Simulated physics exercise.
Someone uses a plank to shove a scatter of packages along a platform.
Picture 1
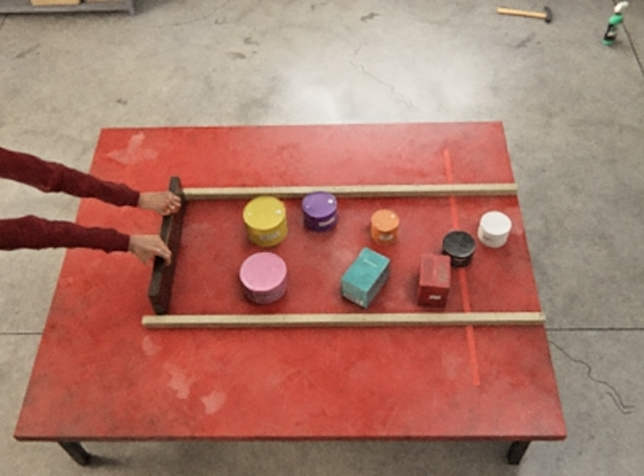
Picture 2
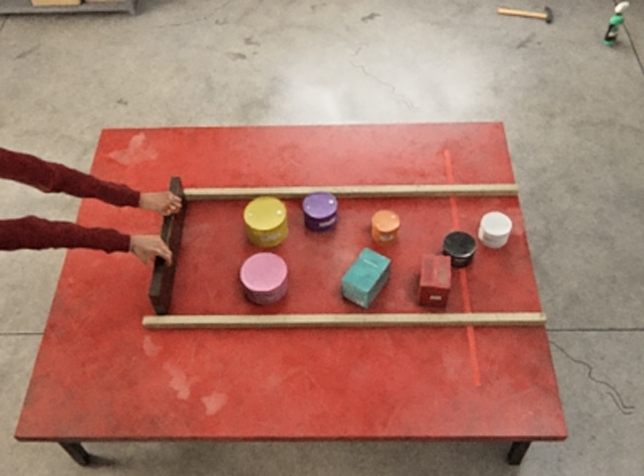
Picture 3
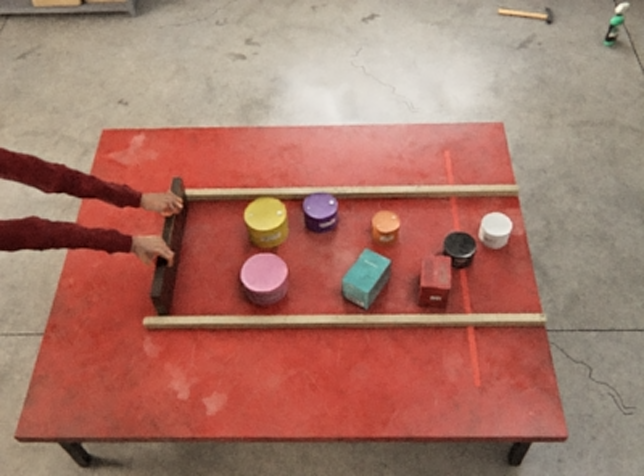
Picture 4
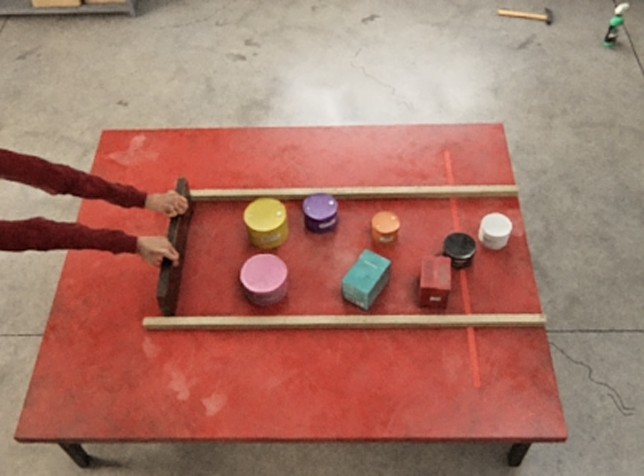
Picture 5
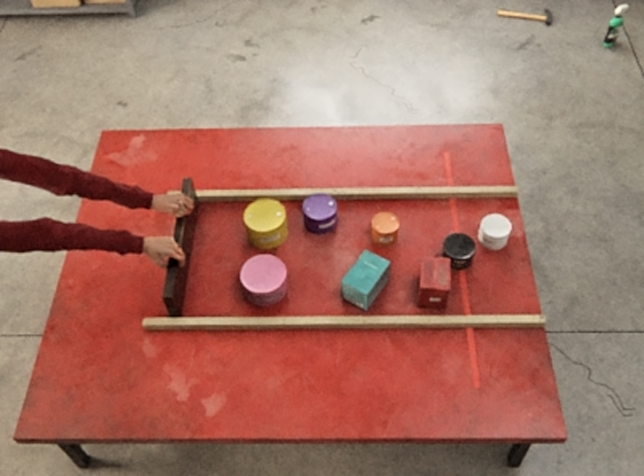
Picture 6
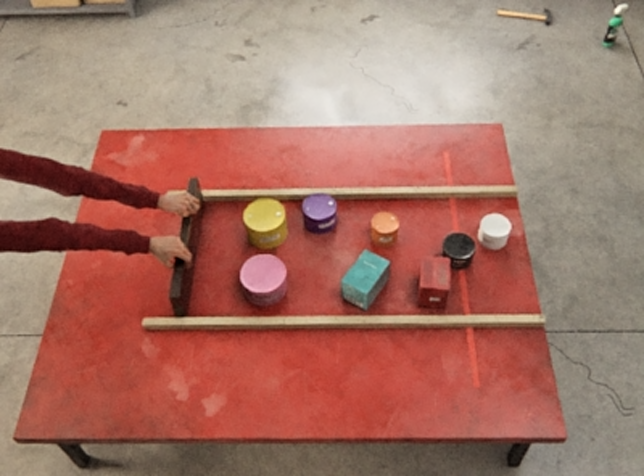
A dark plank, gripped by two hands in maroon sleeves, starts at the left of a red table seen from above in a concrete-floored room. Between two pale rails sit yellow, purple, orange, pink, black and white round containers, with teal and red boxes, the black one near a bright red line at right. The hands slide the plank slightly rightward, touching nothing, while the containers and camera stay still.
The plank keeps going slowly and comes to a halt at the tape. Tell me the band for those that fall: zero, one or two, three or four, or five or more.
My prediction is one or two fallers.
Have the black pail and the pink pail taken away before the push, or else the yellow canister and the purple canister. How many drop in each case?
0, then 1.
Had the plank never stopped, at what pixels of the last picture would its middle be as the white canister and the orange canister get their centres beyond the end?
The middle is at (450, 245) when it's the white canister, and at (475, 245) when it's the orange canister.
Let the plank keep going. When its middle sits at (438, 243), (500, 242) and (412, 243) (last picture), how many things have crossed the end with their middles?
0, 5 and 0.
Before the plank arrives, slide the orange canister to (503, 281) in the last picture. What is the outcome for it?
It goes off the edge.
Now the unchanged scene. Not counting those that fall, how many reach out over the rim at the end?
The number would be 2.
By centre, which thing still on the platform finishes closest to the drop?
The black pail.
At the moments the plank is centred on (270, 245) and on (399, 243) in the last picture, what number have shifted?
Counts: 3, 7.
Early on, none off yet; white canister at rest near (494, 232); black pail at rest near (458, 252); red tote at rest near (434, 283).
A while later, none off yet; white canister at rest near (494, 232); black pail at rest near (458, 252); red tote travelled about its own width near (461, 285).
Finally, the number that fall off is one or two; lost, red tote and white canister.
